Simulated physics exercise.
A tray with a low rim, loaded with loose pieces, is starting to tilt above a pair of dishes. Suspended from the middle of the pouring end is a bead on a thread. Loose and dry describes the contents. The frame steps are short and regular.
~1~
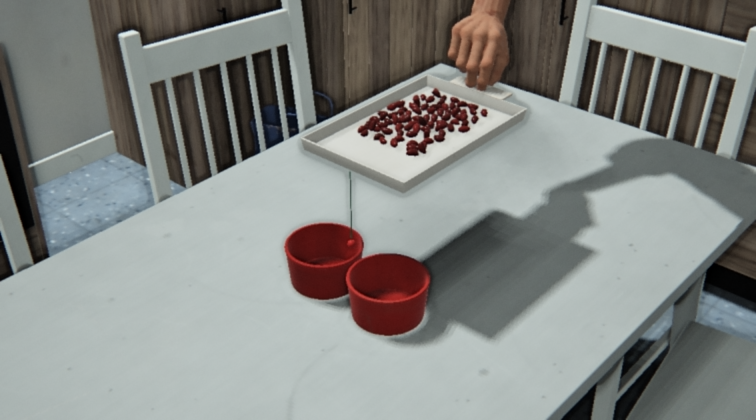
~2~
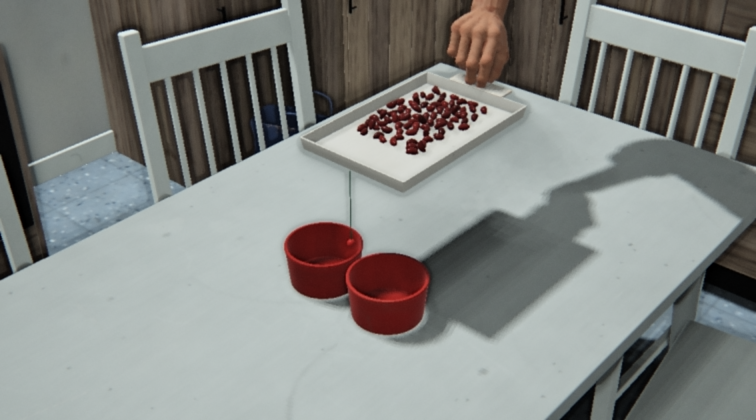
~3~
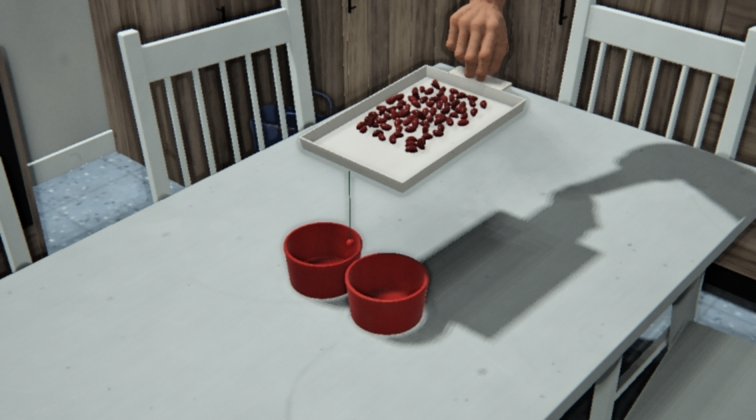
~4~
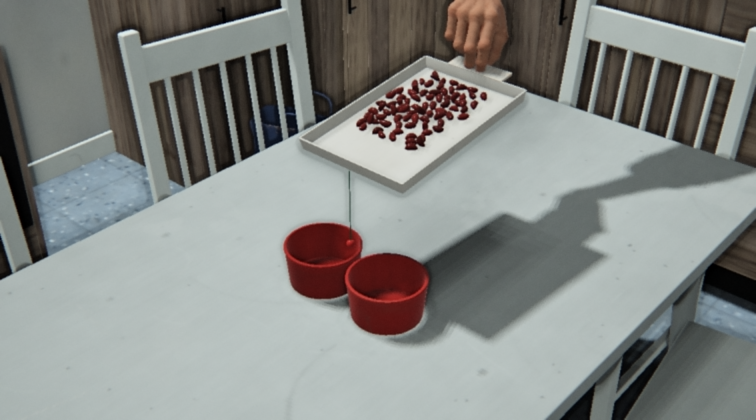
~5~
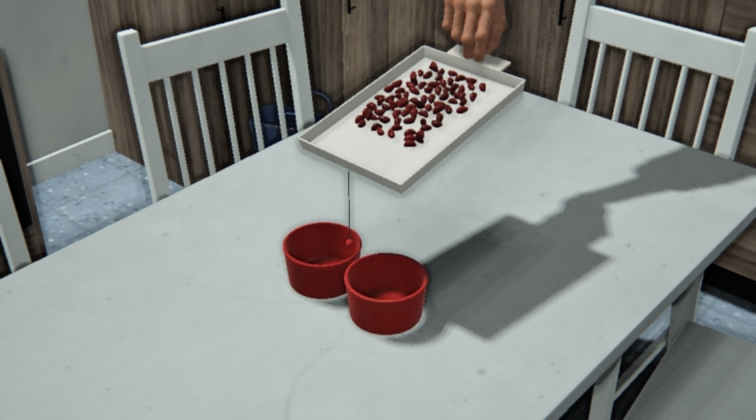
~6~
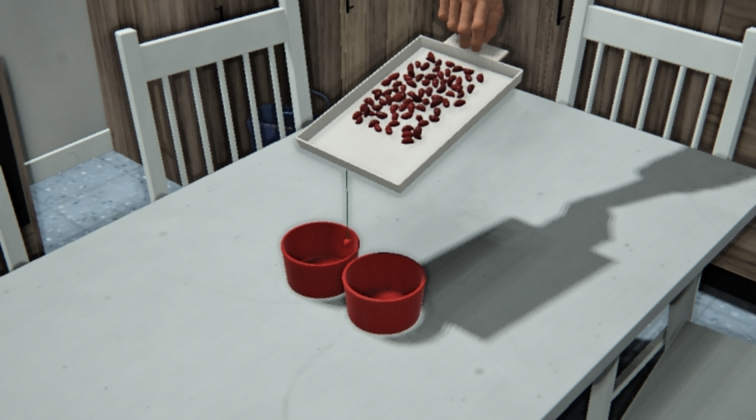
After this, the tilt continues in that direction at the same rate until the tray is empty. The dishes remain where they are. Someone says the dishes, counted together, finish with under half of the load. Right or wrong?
Right.
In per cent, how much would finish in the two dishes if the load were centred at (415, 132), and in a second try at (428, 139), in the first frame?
40 and 40 per cent.
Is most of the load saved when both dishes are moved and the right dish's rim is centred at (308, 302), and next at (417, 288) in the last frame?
First shift, a minority share; second shift, a minority share.
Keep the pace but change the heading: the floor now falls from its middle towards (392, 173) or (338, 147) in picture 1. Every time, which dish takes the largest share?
On the first try it's the right-side dish, on the second the left-side dish.
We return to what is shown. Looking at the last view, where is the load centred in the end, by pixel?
Somewhere around (321, 323) in the final view.
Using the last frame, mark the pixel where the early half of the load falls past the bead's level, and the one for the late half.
At (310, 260) for the first part, then at (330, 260) for the others.
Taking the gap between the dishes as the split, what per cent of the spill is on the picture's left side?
Some 90 per cent.
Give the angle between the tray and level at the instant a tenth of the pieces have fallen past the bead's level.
The angle is roughly 90° at that point.
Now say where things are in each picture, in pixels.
Corners of the pouring end (304, 138) and (404, 181), level; middle of the load (417, 119), kidney beans; left dish (298, 275); right dish (362, 310); bead on its thread (352, 244), in the first picture.
Corners of the pouring end (304, 137) and (403, 180), level; middle of the load (417, 117), in the second picture.
Corners of the pouring end (303, 137) and (402, 180), tipped barely, level across its low end; middle of the load (416, 113), in the third picture.
Corners of the pouring end (302, 137) and (402, 182), tipped a little, level across its low end; middle of the load (416, 107), in the fourth picture.
Corners of the pouring end (301, 137) and (401, 182), tipped a little, level across its low end; middle of the load (415, 101), in the fifth picture.
Corners of the pouring end (298, 137) and (398, 182), tipped a little, level across its low end; middle of the load (412, 95); left dish (294, 274); right dish (358, 309), in the sixth picture.
Just after the last frame, tray tipped steeply; almost all on the tray; about a tenth in the air.
A moment on, tray tipped right over; the larger part on the tray; just a few in the right dish; just a few in the left dish; about a tenth outside both; just a few in the air.
Further on, tray tipped past a quarter turn; roughly a quarter in the right dish; roughly a quarter in the left dish; roughly two thirds outside both.
When it is over, tray tipped past a quarter turn; roughly a quarter in the right dish; roughly a quarter in the left dish; roughly two thirds outside both.
